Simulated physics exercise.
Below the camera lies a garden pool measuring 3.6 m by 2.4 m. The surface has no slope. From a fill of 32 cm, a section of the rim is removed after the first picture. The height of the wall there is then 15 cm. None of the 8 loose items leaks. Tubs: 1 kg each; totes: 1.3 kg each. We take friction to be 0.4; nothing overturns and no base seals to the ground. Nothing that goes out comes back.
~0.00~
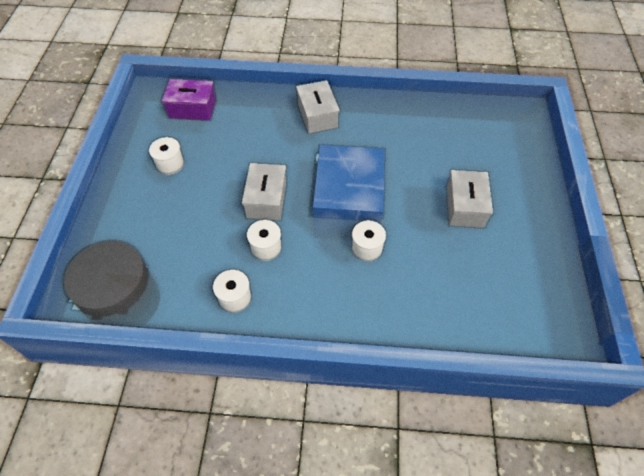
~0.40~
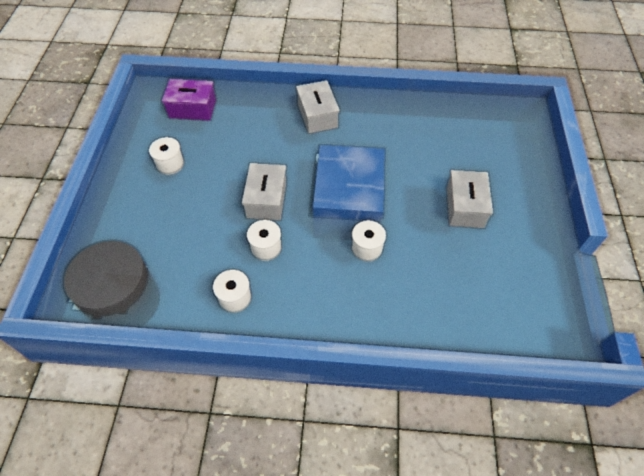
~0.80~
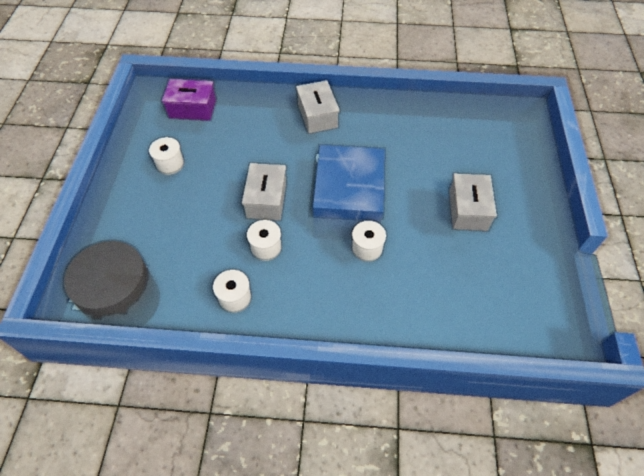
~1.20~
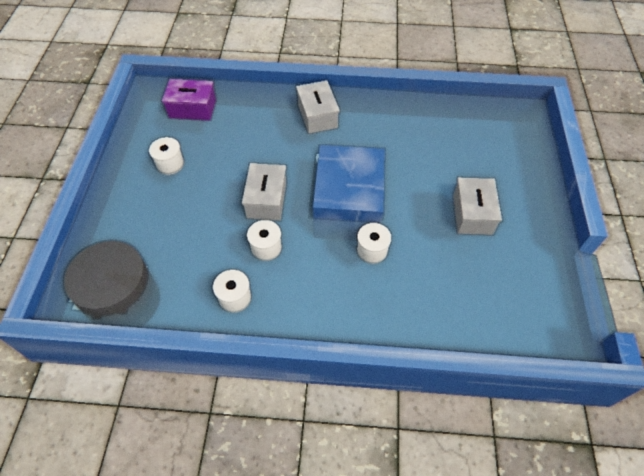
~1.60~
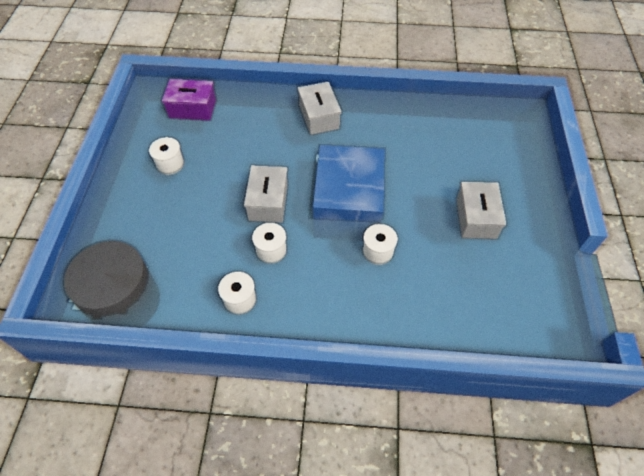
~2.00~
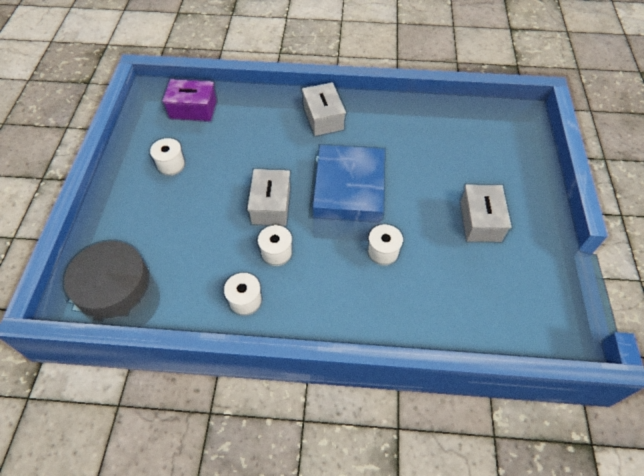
The video shows a blue-rimmed pool holding grey boxes, white cylinders, a purple box and a dark round object; a section of the right rim disappears, then several grey boxes and white cylinders drift slightly, mostly rightward.
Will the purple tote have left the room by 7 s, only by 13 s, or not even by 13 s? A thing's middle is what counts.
It departs after the later point or stays.
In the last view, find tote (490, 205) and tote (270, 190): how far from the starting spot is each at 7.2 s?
That comes to 80 cm for the first and 30 cm for the second.
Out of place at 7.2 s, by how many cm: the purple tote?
About 10 cm out of place.
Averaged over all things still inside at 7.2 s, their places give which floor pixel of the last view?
Around (324, 231).
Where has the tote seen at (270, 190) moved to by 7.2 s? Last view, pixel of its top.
Roughly at (286, 211) in the last picture.
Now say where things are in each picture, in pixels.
The first frame shows the purple tote at (188, 91), afloat; 32 cm deep round most things; 0 of 8 have shifted.
The second frame shows the purple tote at (188, 91), afloat; about 2590 L in view; 0 of 8 have shifted.
The third frame shows the purple tote at (188, 91), afloat; about 2570 L in view; 0 of 8 have shifted.
The fourth frame shows the purple tote at (188, 91) floats; 32 cm deep round most things; 1 of 8 have shifted.
The fifth frame shows the purple tote at (188, 91), afloat; about 2520 L in view; 2 of 8 have shifted.
The sixth frame shows the purple tote at (188, 91), afloat; about 2500 L in view; 5 of 8 have shifted.
After 3.2 s the purple tote is near (196, 95), 0.1 m from its start, afloat; 0 of 8 are out; 8 afloat.
After 7.2 s the purple tote is near (202, 96), 0.1 m from its start, afloat; 0 of 8 are out; 8 afloat.
After 12.0 s the purple tote is near (207, 99), 0.1 m from its start, afloat; 1 of 8 are out; 7 afloat.
After 16.0 s the purple tote is near (212, 100), 0.2 m from its start, afloat; 1 of 8 are out; 7 afloat.
